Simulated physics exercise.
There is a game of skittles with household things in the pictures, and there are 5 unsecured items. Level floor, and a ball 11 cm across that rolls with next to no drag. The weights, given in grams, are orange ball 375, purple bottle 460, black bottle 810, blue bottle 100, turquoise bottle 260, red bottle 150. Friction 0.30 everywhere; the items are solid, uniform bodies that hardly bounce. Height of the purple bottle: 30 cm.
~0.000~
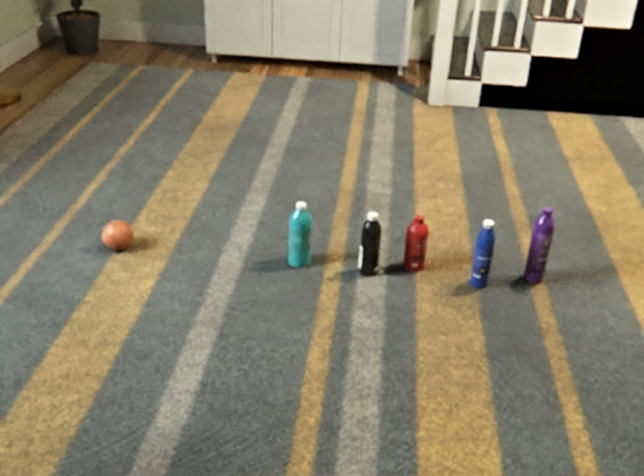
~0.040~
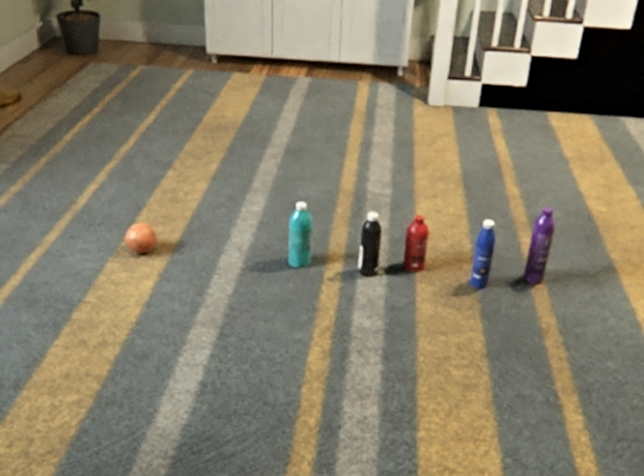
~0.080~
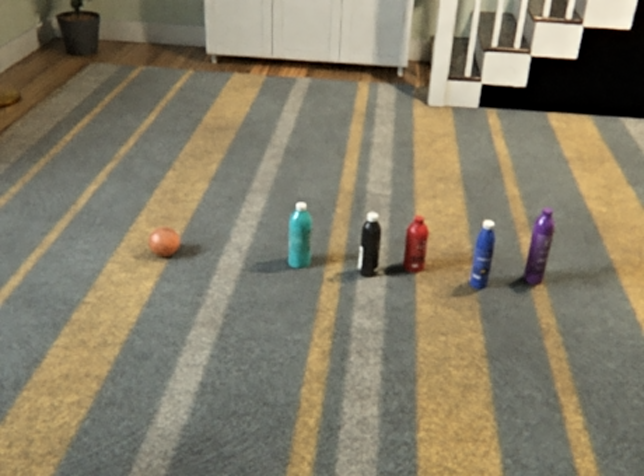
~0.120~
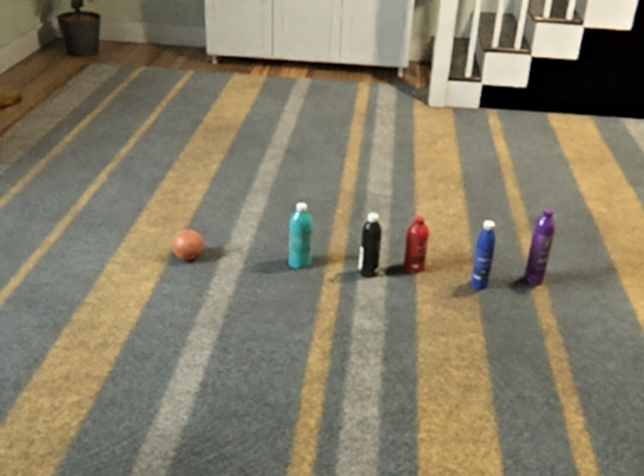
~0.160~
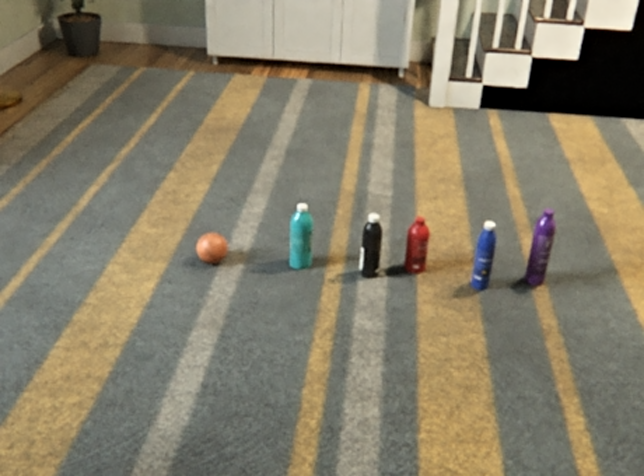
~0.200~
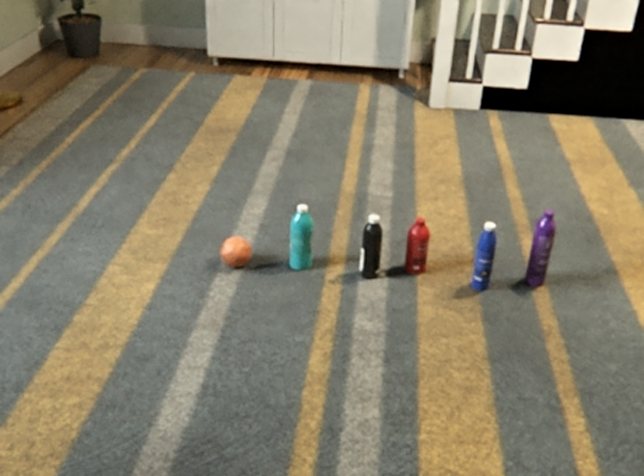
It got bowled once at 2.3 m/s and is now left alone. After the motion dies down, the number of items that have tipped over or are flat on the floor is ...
... just one.
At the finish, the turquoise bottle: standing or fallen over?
Well, the turquoise bottle tumbles down.
After 0.50 s, ball has run 97 cm; orange ball near (369, 281); turquoise bottle 7° off upright.
After 0.80 s, ball has run 144 cm; orange ball near (502, 317); turquoise bottle on its side.
After 1.30 s, turquoise bottle on its side.
After 1.80 s, purple bottle resting near (542, 248); black bottle resting near (372, 247).
In the end (2.1 s), toppled on the floor, turquoise bottle; the other 4 under 8 cm from the start. At the end, from the last picture's camera, purple bottle near (542, 248), black bottle near (372, 247).
